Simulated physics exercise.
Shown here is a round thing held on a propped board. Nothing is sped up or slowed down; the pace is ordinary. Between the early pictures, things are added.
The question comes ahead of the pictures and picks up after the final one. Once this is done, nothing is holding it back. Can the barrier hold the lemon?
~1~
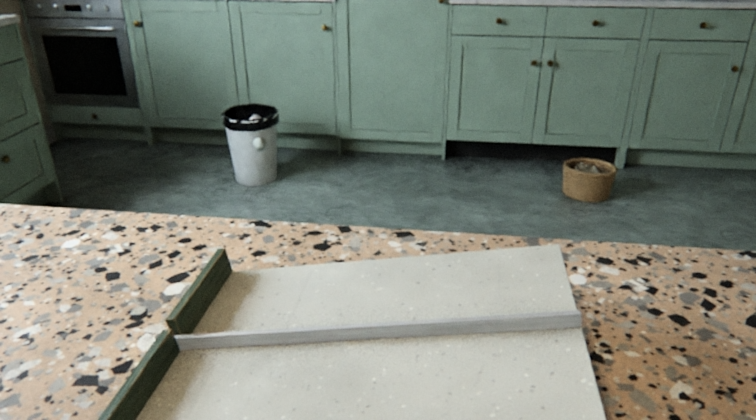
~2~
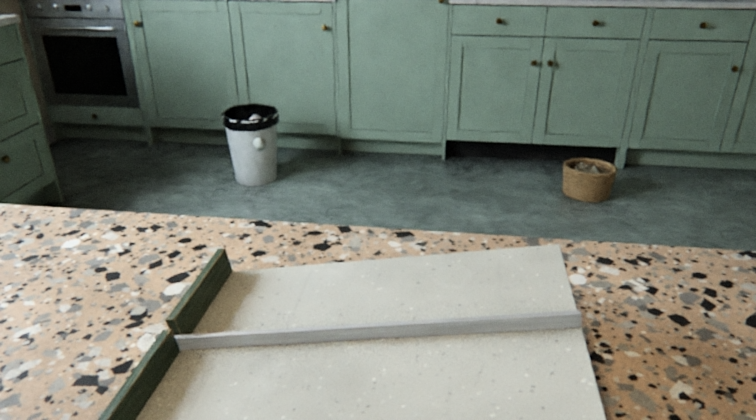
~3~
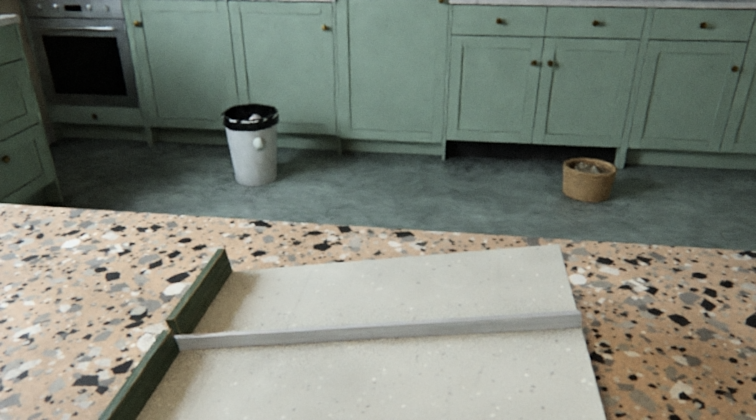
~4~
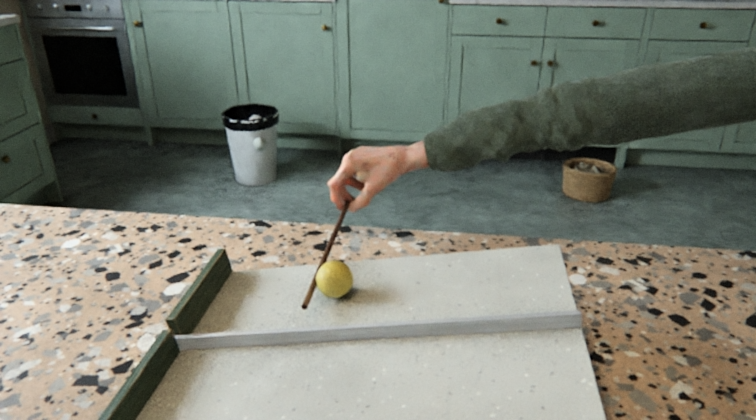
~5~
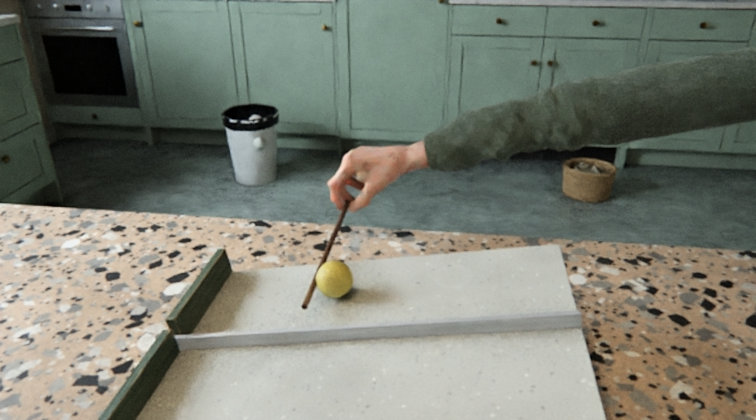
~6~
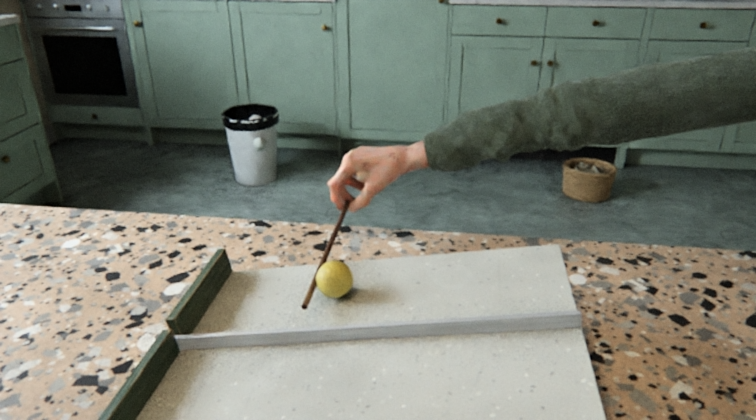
The lemon comes to rest.
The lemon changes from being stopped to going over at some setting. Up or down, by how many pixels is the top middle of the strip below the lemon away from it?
You'd need to move it down by some 20 pixels.
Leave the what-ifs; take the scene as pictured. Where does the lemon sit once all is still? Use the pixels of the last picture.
When everything stops, it's near (222, 289).
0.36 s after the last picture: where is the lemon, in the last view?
(295, 283).
Then, 0.36 s later than the last frame, lemon rolling on the board near (295, 283).
When it is over, the lemon is held by the strip, near (222, 289).
